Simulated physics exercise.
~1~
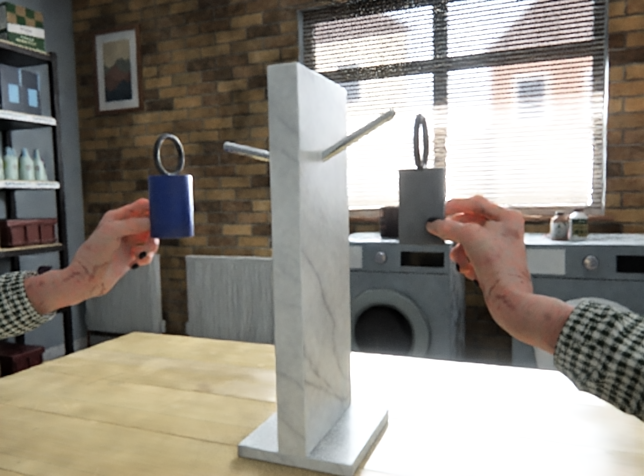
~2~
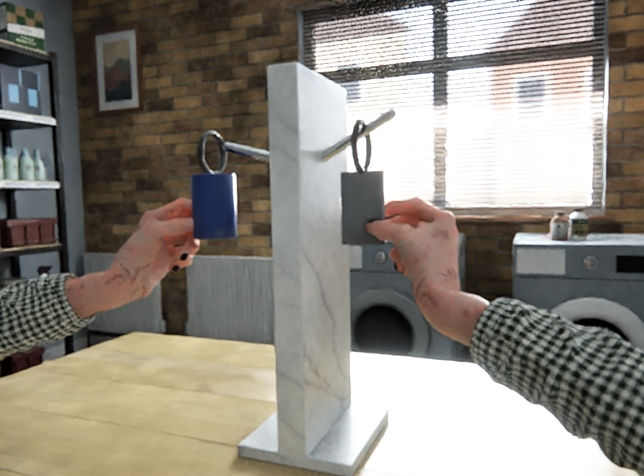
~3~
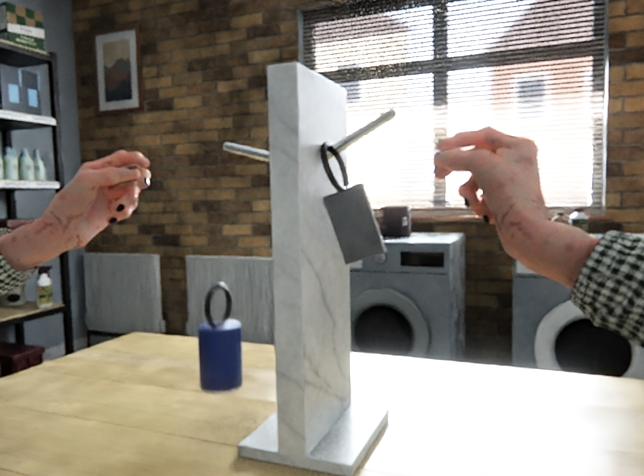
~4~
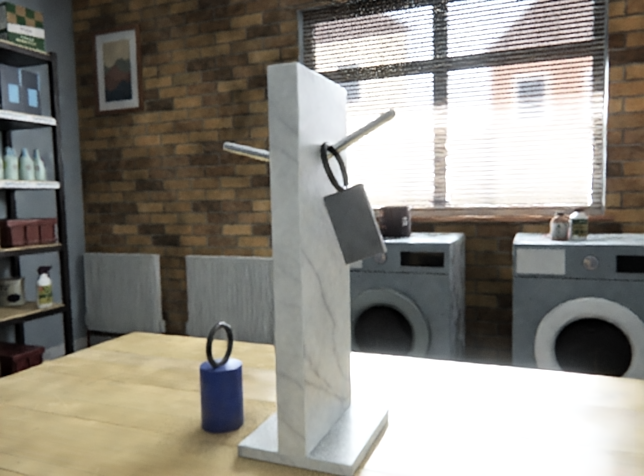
In a laundry room, two hands release ringed tags; the grey hangs, the blue drops.
